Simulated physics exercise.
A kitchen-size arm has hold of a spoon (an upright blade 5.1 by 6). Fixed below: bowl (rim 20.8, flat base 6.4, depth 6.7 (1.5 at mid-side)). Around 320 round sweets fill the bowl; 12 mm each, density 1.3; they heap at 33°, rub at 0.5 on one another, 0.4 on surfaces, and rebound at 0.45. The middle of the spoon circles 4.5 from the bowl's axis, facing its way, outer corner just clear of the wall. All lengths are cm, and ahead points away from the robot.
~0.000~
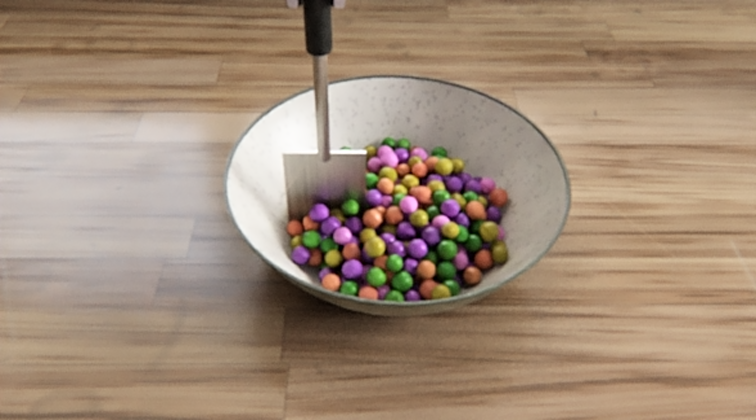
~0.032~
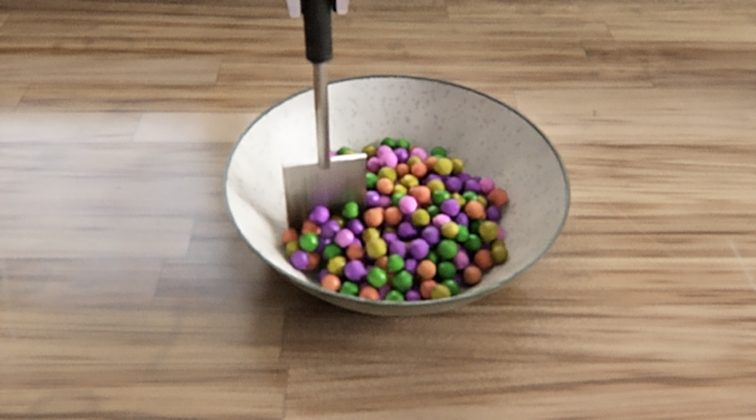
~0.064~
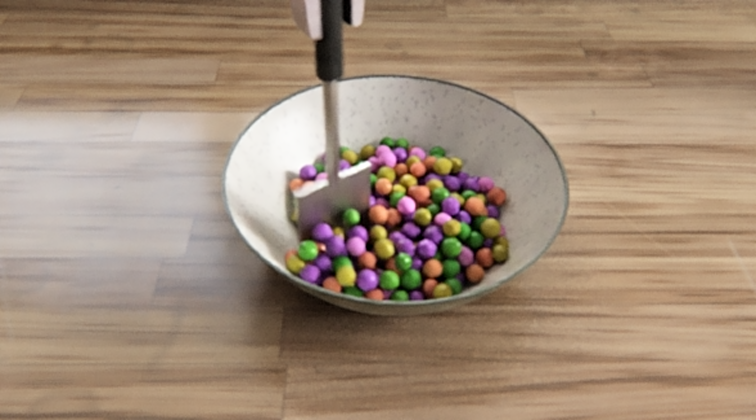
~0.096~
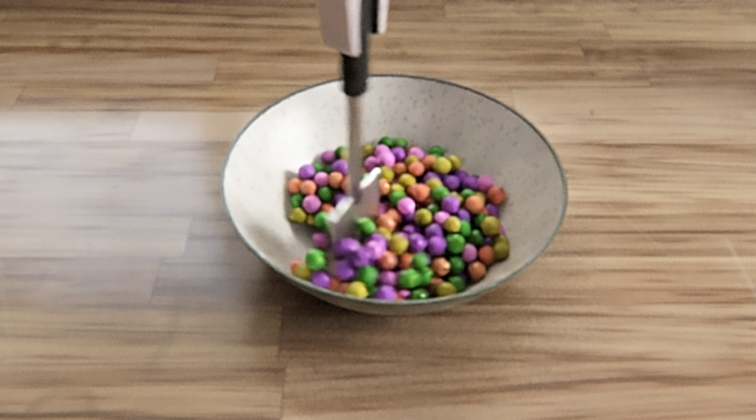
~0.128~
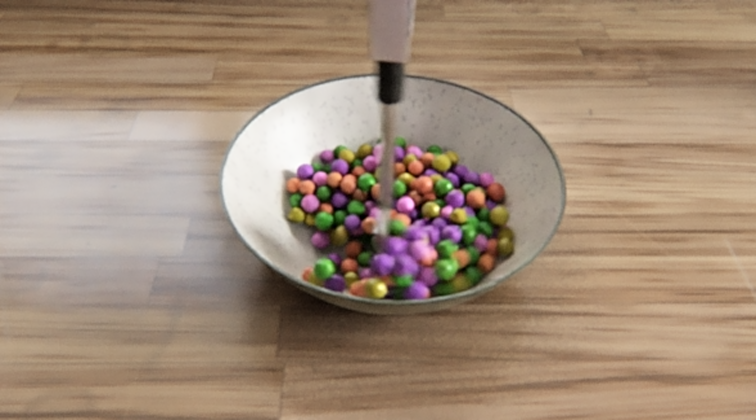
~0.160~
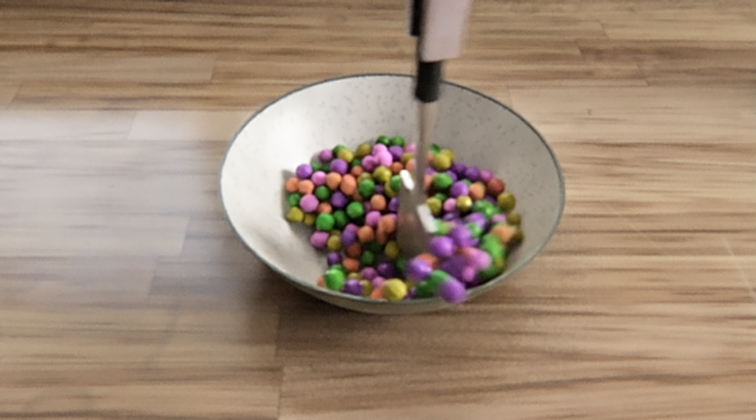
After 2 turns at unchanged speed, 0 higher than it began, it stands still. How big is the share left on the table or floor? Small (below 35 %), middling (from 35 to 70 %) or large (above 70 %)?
A small share, below 35 %, ends on the table or floor.
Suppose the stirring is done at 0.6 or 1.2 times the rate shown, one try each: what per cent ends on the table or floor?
About 10 and 40 per cent.
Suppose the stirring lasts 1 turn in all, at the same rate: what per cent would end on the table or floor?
In that case some 20 per cent.
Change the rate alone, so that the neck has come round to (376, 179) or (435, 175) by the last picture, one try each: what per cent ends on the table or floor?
About 15 and 35 per cent.
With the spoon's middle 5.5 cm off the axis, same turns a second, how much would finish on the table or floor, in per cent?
Then about 25 per cent.
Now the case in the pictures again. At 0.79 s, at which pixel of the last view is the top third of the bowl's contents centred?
At about (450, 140).
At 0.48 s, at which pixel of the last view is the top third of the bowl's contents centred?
Near (282, 176).
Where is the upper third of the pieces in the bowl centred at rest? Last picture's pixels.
Around (298, 241).
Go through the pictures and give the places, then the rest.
The spoon neck at (323, 132), 0° round; upper third of the load around (405, 204), from x 295 to 500, top at y 145; 320 in the bowl, in the first picture.
The spoon neck at (323, 140), 10° round; upper third of the load around (401, 207), from x 290 to 500, top at y 145, in the second picture.
The spoon neck at (333, 158), 33° round; upper third of the load around (399, 218), from x 295 to 500, top at y 145, in the third picture.
The spoon neck at (355, 173), 57° round; upper third of the load around (401, 227), from x 295 to 500, top at y 145, in the fourth picture.
The spoon neck at (386, 181), 82° round; upper third of the load around (418, 235), from x 295 to 505, top at y 145, in the fifth picture.
The spoon neck at (419, 179), 106° round; upper third of the load around (447, 233), from x 295 to 515, top at y 140; 319 in the bowl, 1 in flight or on the tool, in the sixth picture.
After 0.48 s, 345° round, highest piece 10 above the table; 270 in the bowl, 26 on the table or floor, 24 in flight or on the tool.
After 0.79 s, 225° round, highest piece 8 above the table; 248 in the bowl, 67 on the table or floor, 5 in flight or on the tool.
After 1.15 s, 0° round, highest piece 7 above the table; 235 in the bowl, 85 on the table or floor.
After 1.85 s, 0° round, highest piece 7 above the table; 235 in the bowl, 85 on the table or floor.
In the end, 235 in the bowl, 85 on the table or floor. That is 27 % on the table or floor.
